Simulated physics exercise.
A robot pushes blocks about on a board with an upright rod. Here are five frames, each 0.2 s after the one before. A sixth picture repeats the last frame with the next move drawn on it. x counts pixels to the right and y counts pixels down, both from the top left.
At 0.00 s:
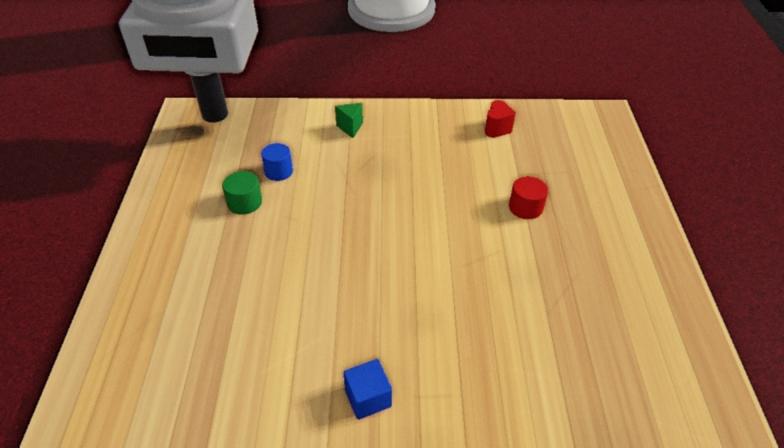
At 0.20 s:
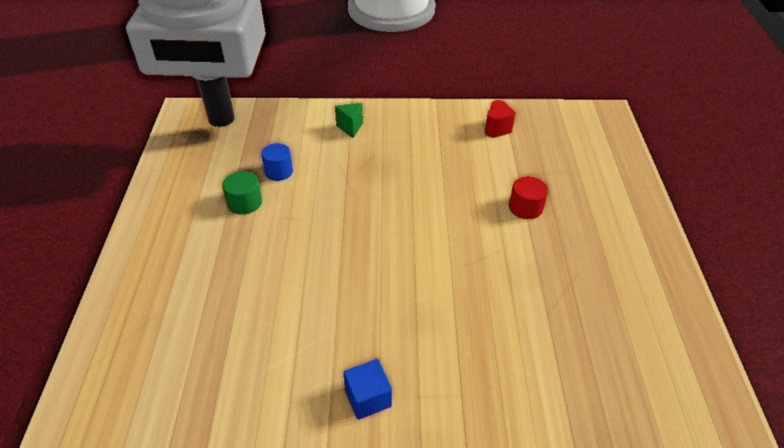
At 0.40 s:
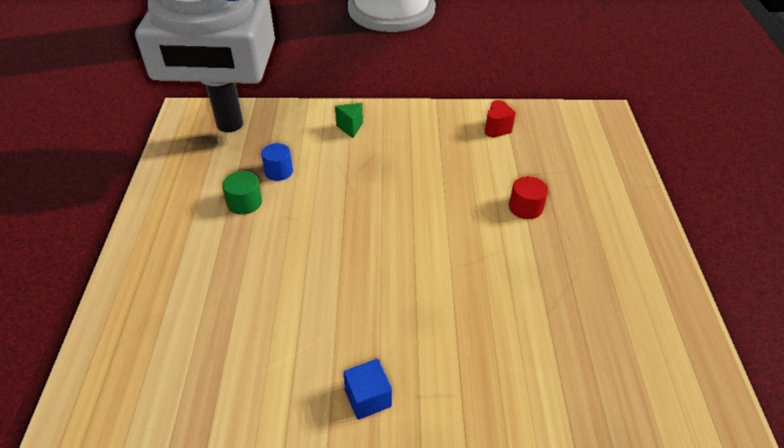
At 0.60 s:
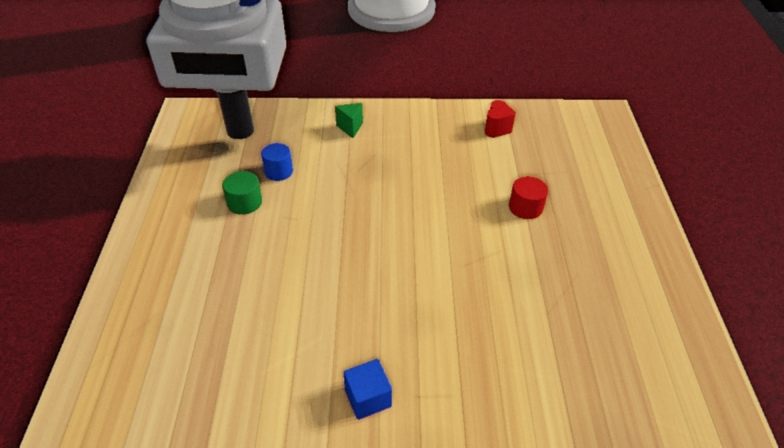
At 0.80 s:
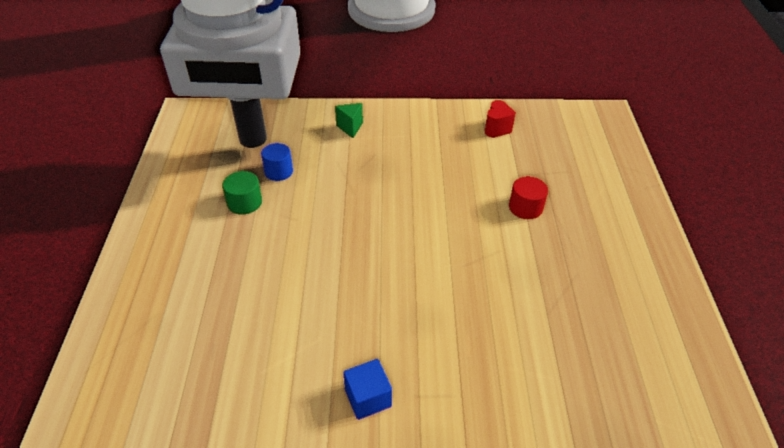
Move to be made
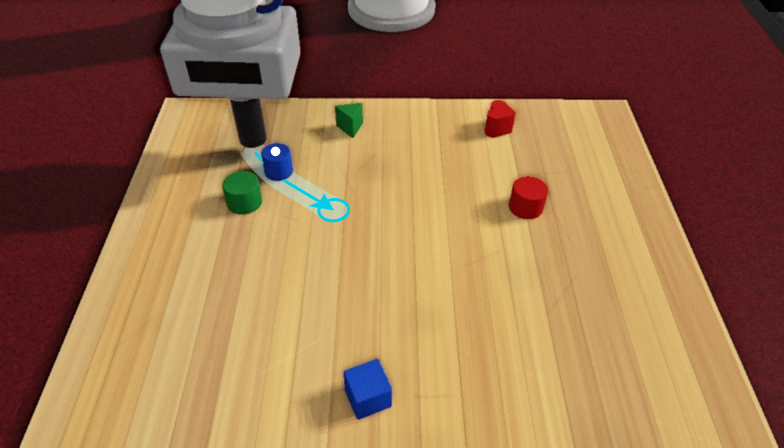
To begin with, a robot's dark upright rod stands near the upper left corner of a wooden board holding six red, green and blue blocks. The rod then moves a short way down and to the right, drawing close to the blue cylinder, while every block stays still.
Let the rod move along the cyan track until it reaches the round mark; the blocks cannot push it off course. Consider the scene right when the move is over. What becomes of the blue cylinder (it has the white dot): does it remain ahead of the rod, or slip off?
In front, I predict.
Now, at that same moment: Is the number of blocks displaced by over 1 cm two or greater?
No, I don't think so.
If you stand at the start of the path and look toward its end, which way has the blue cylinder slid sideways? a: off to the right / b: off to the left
Correct choice: B.
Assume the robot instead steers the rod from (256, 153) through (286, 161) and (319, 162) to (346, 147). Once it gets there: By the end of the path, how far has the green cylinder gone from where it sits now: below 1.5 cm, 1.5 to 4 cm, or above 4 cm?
The block shifts less than 1.5 cm.
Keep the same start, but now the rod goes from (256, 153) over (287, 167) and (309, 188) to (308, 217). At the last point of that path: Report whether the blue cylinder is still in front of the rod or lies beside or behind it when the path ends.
Ahead of the rod.
Drawn move, from (256, 153) through (289, 183) to (334, 210); the dot is on the blue cylinder.
What follows on the original path. One third of the way, rod at (274, 161); blue cylinder at (295, 165).
Two thirds of the way, rod at (302, 178); blue cylinder at (327, 181).
At the end, rod at (333, 196); green cylinder still; blue cylinder at (362, 194).
